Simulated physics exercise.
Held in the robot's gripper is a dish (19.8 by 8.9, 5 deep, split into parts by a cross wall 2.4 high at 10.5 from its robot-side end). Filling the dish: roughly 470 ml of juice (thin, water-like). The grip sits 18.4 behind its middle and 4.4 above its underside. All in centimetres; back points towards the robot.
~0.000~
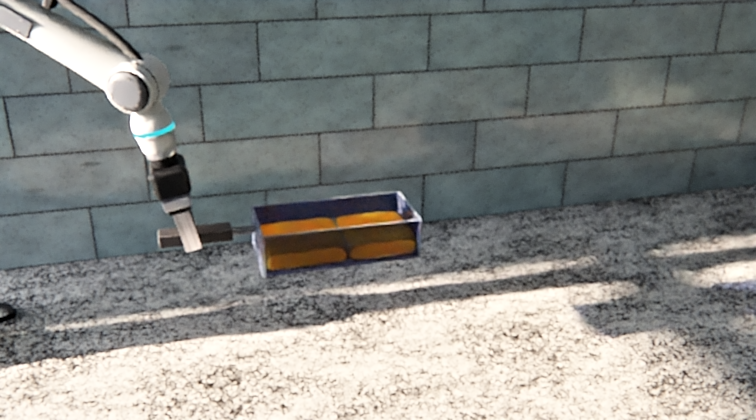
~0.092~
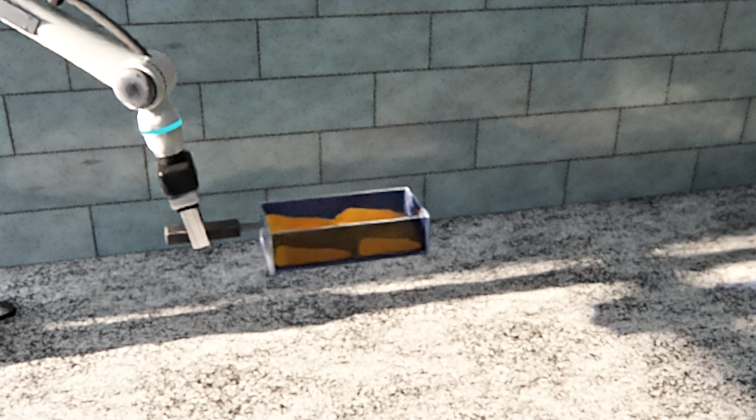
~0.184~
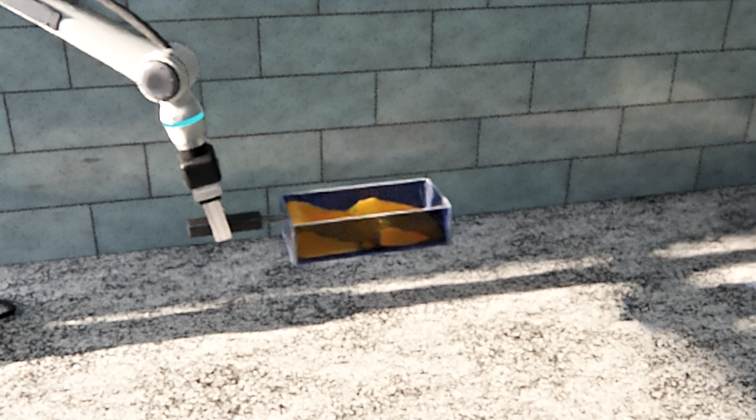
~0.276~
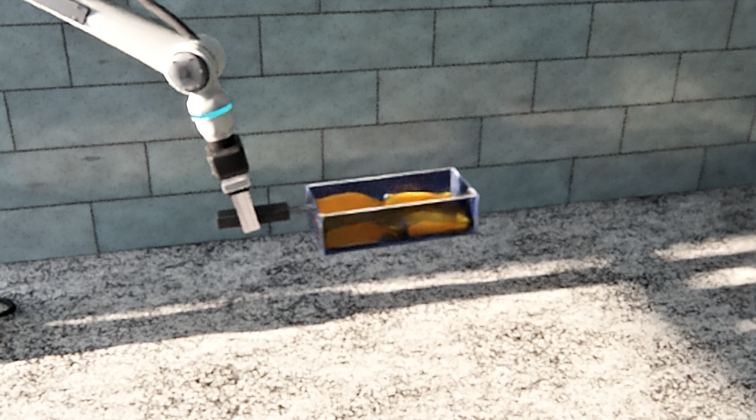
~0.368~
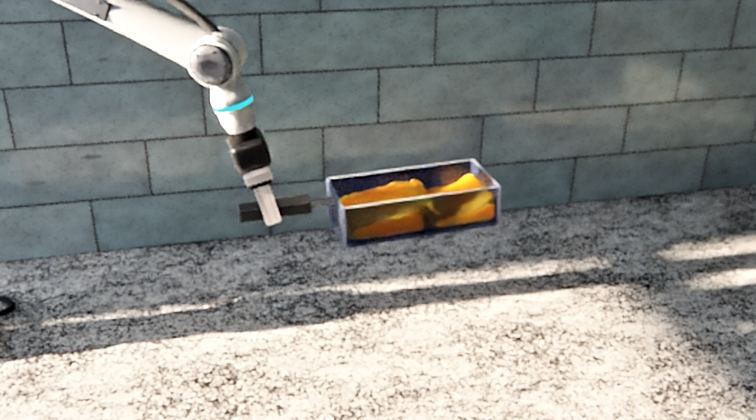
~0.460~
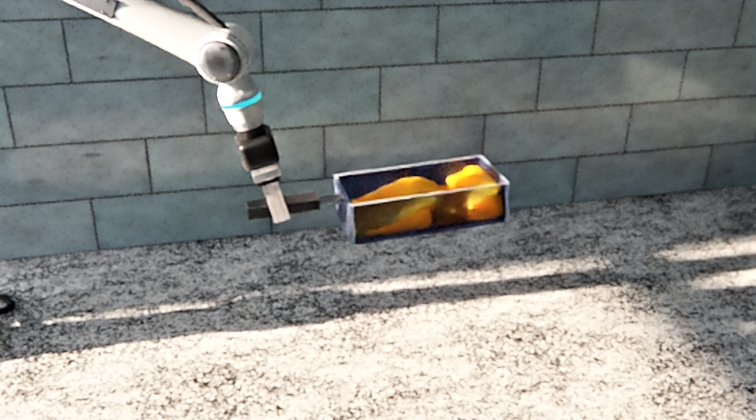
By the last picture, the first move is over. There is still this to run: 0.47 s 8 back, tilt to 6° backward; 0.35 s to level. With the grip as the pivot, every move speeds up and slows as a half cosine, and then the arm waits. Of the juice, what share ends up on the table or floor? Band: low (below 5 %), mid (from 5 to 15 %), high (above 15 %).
Low.
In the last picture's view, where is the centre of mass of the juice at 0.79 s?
About (372, 203).
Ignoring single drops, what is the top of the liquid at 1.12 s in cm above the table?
About 24 cm.
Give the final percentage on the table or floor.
The figure is roughly 0 per cent.
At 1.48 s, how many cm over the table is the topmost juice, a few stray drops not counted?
It gets up to close to 23 centimetres, I'd say.
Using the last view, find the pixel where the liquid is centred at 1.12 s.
Roughly (352, 211).
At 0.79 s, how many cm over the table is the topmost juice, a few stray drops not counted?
It reaches roughly 26 centimetres.
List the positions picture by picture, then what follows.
Dish floor at (336, 247), level; upper third of the juice around (329, 232), from x 255 to 415, top at y 215; 250 ml in the robot-side part, 220 ml in the far-side part, in the first picture.
Dish floor at (343, 244), level; upper third of the juice around (325, 228), from x 265 to 420, top at y 210; 255 ml in the robot-side part, 215 ml in the far-side part, in the second picture.
Dish floor at (365, 235), tilted 1° backward; upper third of the juice around (324, 218), from x 285 to 445, top at y 200; 275 ml in the robot-side part, 195 ml in the far-side part, in the third picture.
Dish floor at (391, 225), tilted 2° backward; upper third of the juice around (362, 210), from x 310 to 475, top at y 195; 290 ml in the robot-side part, 180 ml in the far-side part, in the fourth picture.
Dish floor at (412, 217), tilted 3° backward; upper third of the juice around (411, 199), from x 335 to 495, top at y 175; 275 ml in the robot-side part, 195 ml in the far-side part, in the fifth picture.
Dish floor at (421, 214), tilted 3° backward; upper third of the juice around (457, 190), from x 340 to 505, top at y 170; 240 ml in the robot-side part, 230 ml in the far-side part, in the sixth picture.
By 0.79 s, tilted 5° backward, liquid up to 26 above the table; 235 ml in the far-side part, 235 ml in the robot-side part.
By 1.12 s, tilted 3° backward, liquid up to 25 above the table; 295 ml in the robot-side part, 175 ml in the far-side part.
By 1.48 s, level, liquid up to 23 above the table; 265 ml in the robot-side part, 205 ml in the far-side part.
By 2.28 s, level, liquid up to 23 above the table; 255 ml in the robot-side part, 215 ml in the far-side part.
Final state, 255 ml in the robot-side part, 215 ml in the far-side part. That is 0 % on the table or floor.
